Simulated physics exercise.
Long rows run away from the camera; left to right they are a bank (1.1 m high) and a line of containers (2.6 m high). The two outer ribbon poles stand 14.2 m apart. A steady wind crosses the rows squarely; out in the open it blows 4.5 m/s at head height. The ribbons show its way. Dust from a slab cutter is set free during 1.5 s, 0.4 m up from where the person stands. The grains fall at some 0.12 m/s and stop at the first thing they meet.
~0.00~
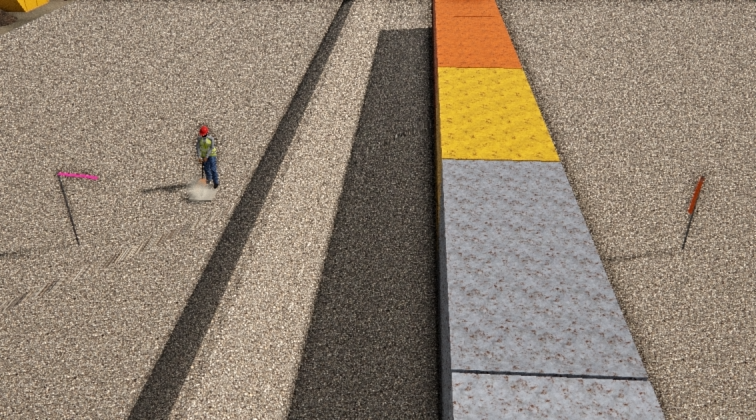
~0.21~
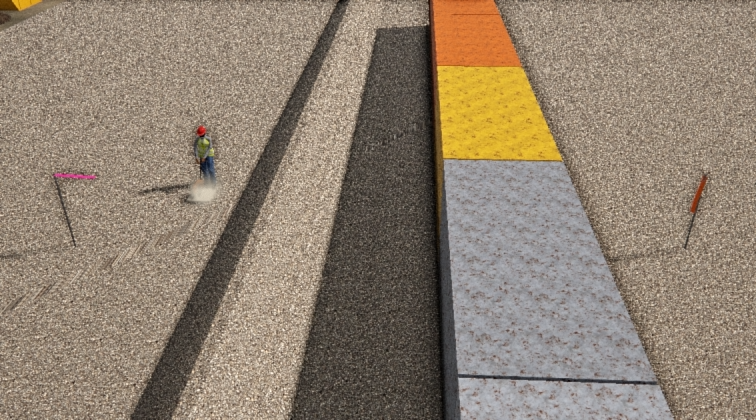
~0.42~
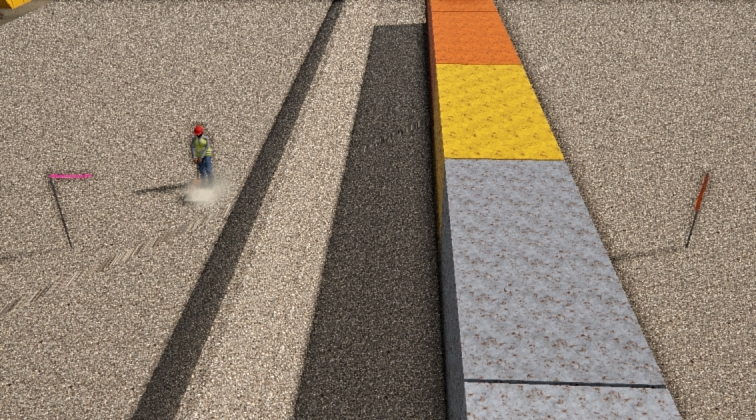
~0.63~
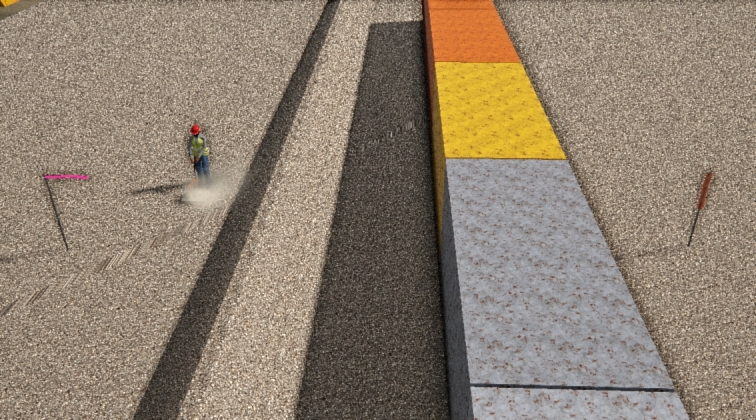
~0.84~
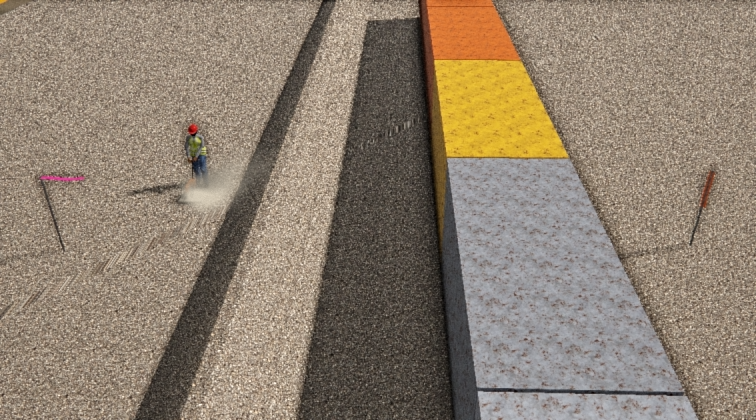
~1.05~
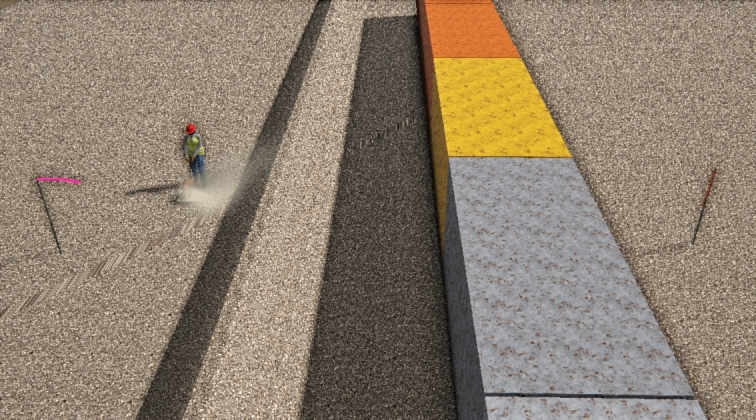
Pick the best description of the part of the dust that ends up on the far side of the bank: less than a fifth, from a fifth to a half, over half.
The share that finishes beyond it is above half.
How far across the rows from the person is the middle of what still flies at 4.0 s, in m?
About 8.0 m.
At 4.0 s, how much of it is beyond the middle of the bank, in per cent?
Some 60 per cent.
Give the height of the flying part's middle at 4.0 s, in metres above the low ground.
About 3.2 m.
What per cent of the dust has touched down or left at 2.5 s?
About 30 %.
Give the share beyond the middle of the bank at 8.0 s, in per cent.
Near 60 %.
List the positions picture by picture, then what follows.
In the first picture, the left ribbon ends at (97, 178), leaning 85 degrees to the right, the dust in the air spans x = 190 to 205 around y = 190 and it comes from (201, 191).
In the second picture, the right ribbon ends at (692, 212), hanging almost straight and the dust in the air spans x = 195 to 215 around y = 190.
In the third picture, the left ribbon ends at (91, 176), leaning 90 degrees to the right, the dust in the air spans x = 190 to 225 around y = 190 and the top of the bank crosses (283, 167).
In the fourth picture, the right ribbon ends at (700, 209), hanging almost straight and the dust in the air spans x = 190 to 240 around y = 190.
In the fifth picture, the left ribbon ends at (84, 178), leaning 90 degrees to the right and the dust in the air spans x = 190 to 250 around y = 190.
In the sixth picture, the right ribbon ends at (703, 206), hanging almost straight, the dust in the air spans x = 190 to 260 around y = 190 and the top of the bank crosses (279, 165).
After 2.5 s, 28 % is no longer flying here, and 41 % is beyond the bank; the middle of what still flies is 1.4 m above the low ground, near (295, 152).
After 4.0 s, 40 % is no longer flying here, and 60 % is beyond the bank; the middle of what still flies is 3.2 m above the low ground, near (514, 82).
After 8.0 s, 50 % is no longer flying here, and 62 % is beyond the bank.
After 20.0 s, 94 % is no longer flying here, and 62 % is beyond the bank.
After 45.0 s, 100 % is no longer flying here, and 62 % is beyond the bank.
